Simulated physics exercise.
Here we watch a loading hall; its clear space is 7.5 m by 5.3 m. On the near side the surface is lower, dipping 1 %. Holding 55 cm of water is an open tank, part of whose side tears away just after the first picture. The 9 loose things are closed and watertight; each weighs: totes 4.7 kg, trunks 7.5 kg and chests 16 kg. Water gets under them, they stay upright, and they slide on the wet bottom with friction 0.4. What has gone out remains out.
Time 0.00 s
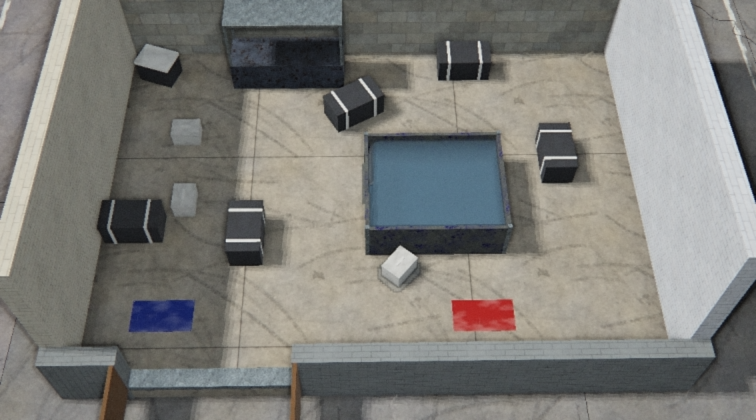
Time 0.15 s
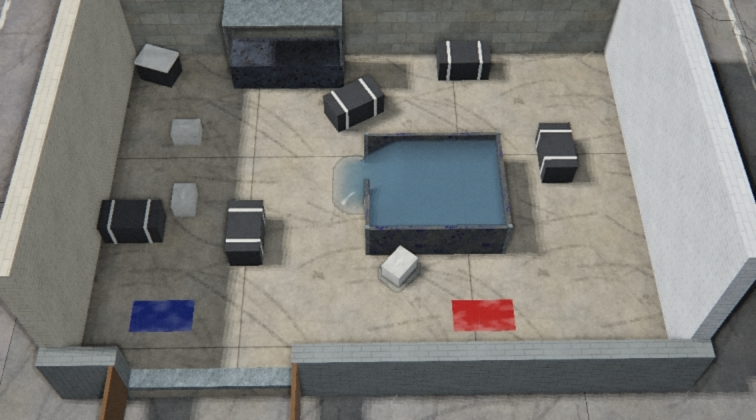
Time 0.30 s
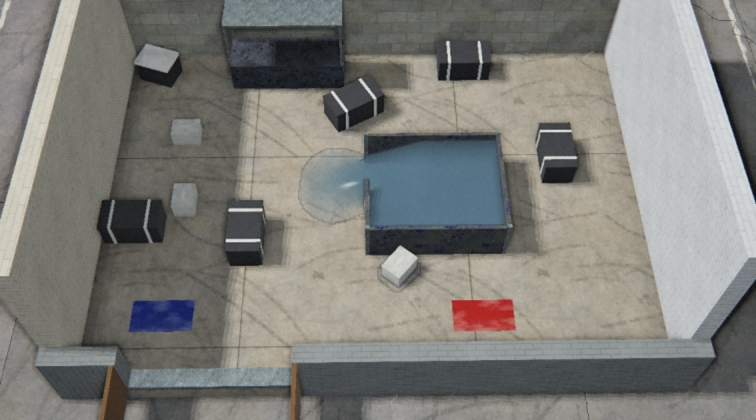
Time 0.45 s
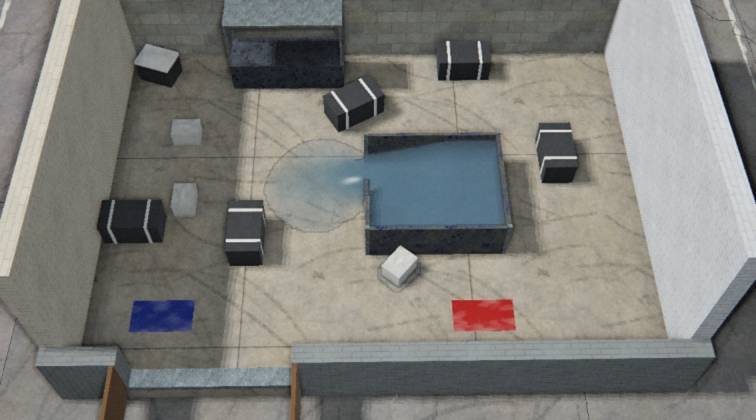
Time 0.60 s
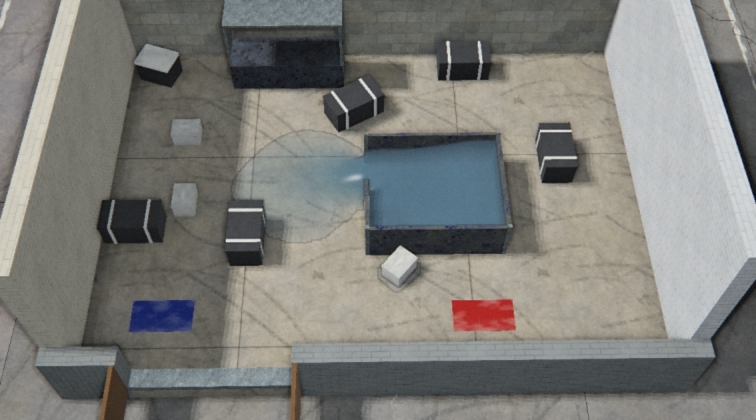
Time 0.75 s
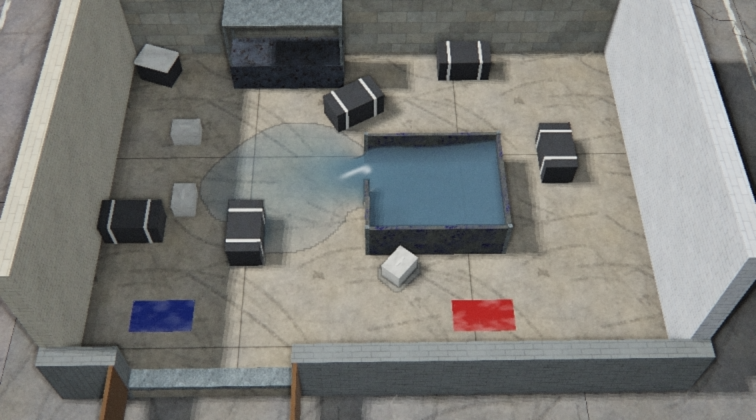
In a walled hall, water pours from the tank's left side and spreads among unmoving boxes.
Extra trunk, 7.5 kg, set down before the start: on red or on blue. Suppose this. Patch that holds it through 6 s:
The red one.
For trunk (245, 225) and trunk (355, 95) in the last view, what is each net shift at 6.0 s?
In order, washed out for the first and 0 cm for the second.
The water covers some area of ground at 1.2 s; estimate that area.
About 10.5 m2.
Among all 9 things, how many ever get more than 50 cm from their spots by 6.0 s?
The answer here is 5.
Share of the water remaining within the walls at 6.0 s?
Around 94 % of the water.
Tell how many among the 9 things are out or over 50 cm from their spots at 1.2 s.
The count is 0.
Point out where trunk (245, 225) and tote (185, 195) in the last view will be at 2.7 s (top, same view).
About (108, 327) for the first and (114, 202) for the second.
After 1.2 s on red it would be 0 cm off in 0 cm of water; on blue it would be 0 cm off in 0 cm of water.
After 2.7 s on red it would be 0 cm off in 0 cm of water; on blue it would be 40 cm off in 2 cm of water.
After 4.2 s on red it would be 0 cm off in 0 cm of water; on blue it would be 79 cm off in 5 cm of water.
After 6.0 s on red it would be 0 cm off in 0 cm of water; on blue it would be gone out.
